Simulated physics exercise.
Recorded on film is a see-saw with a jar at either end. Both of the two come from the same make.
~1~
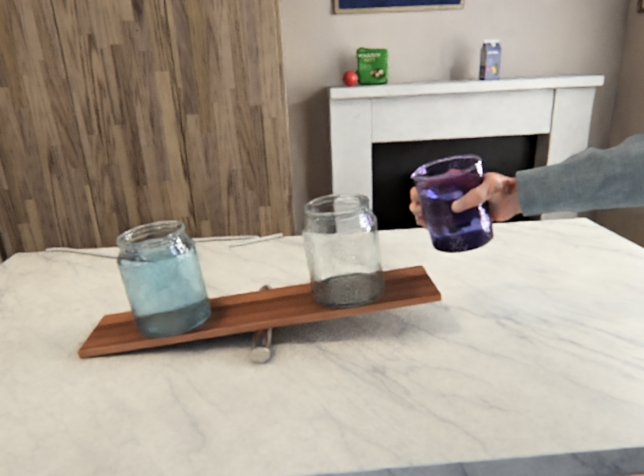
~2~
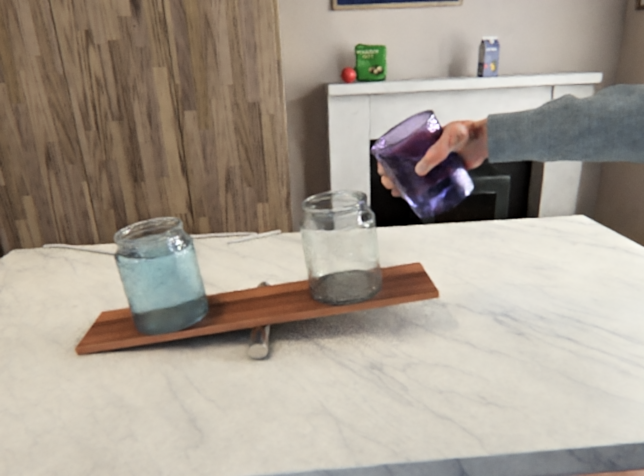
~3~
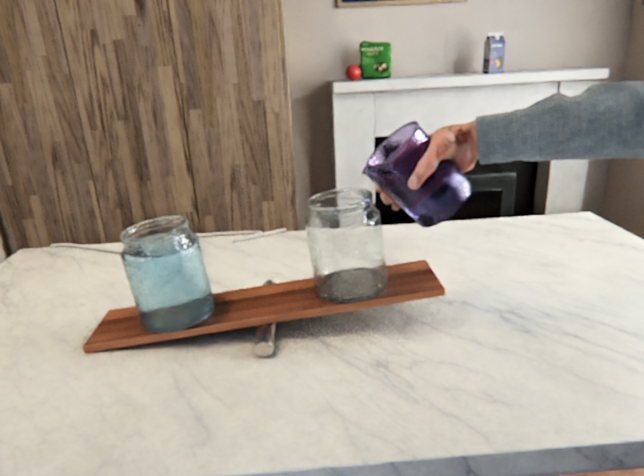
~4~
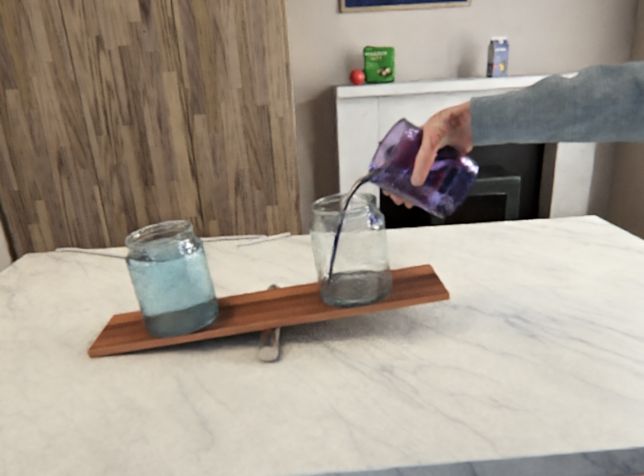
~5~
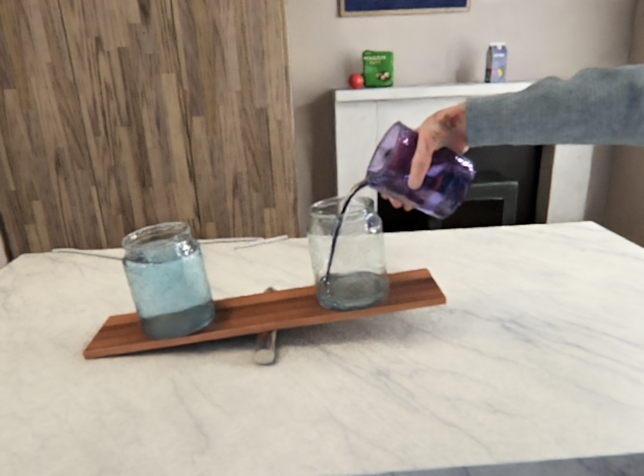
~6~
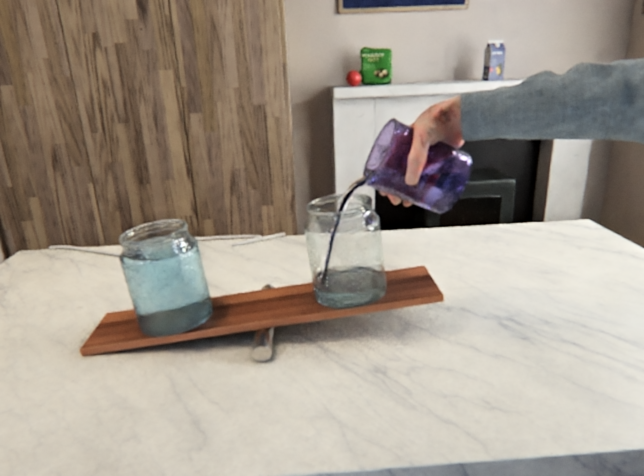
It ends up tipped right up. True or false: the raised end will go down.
False.
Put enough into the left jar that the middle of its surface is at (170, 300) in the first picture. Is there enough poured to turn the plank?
What follows: It reverses its tilt.
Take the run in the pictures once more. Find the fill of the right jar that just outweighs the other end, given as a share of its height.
75 %, as I reckon it.
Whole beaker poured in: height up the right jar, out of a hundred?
Some 40 per cent.
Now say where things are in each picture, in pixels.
In the first picture, a hand has the beaker; beaker (455, 202) about two thirds full; right jar (342, 246) empty, raised; left jar (163, 275) about three quarters full, on the low side.
In the second picture, the beaker is tipped; pipe (258, 348); right jar (340, 243) empty.
In the third picture, the beaker is tipped; beaker (417, 175) tipped 40° with all of its load; right jar (346, 241) empty.
In the fourth picture, the stream is running; pipe (269, 350); right jar nearly empty, surface at (355, 283); left jar about three quarters full, surface at (164, 249).
In the fifth picture, the stream is running; beaker (418, 171) tipped 60° with about three quarters of its load; right jar (347, 249) nearly empty.
In the sixth picture, the stream is running; pipe (262, 350); right jar nearly empty, surface at (349, 279); left jar about three quarters full, surface at (158, 248).
Shortly, the right jar is about a quarter full; the plank leans as before.
Then, the right jar is about a third full; the plank leans as before.
At the finish, the right jar is about a third full; the plank leans as before.
